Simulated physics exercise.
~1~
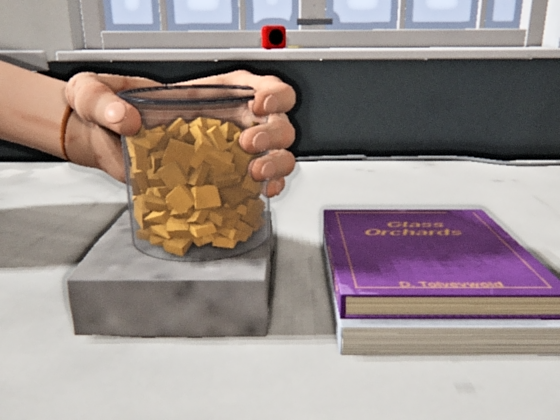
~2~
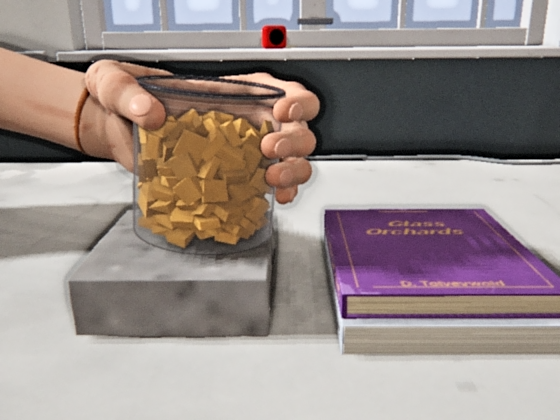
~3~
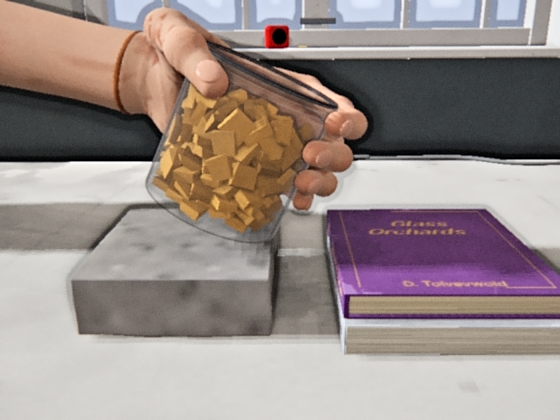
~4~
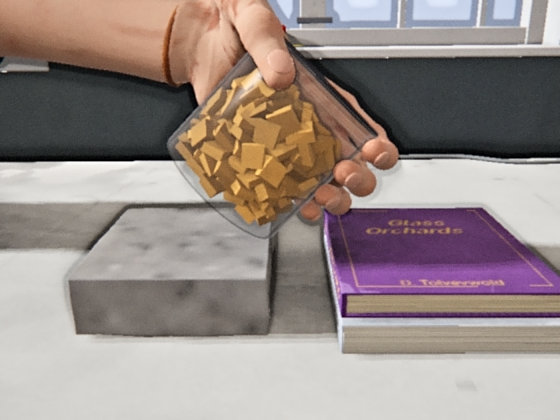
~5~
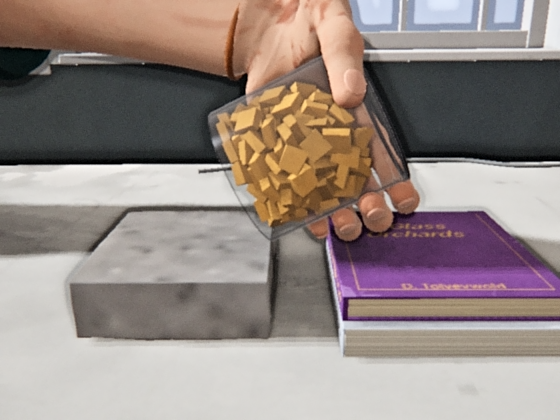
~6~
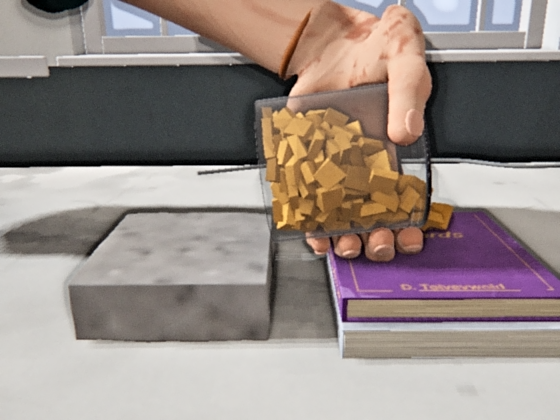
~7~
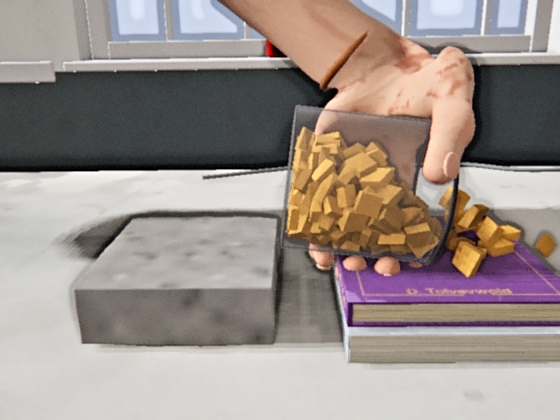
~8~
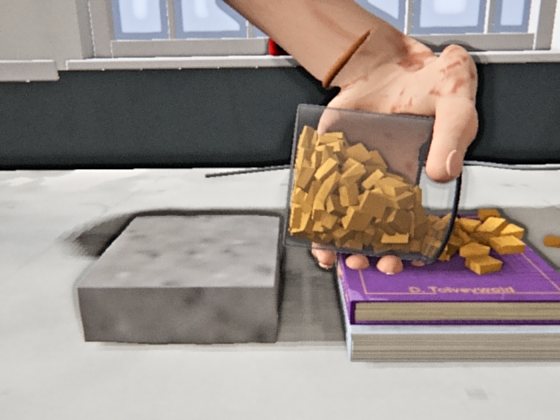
A hand lifts a clear jar of golden-brown cereal squares off a grey block, carries it right while tipping it over, and lowers it onto a purple book atop a small pile. A few squares spill onto the cover, while most stay inside the jar, held on its side.
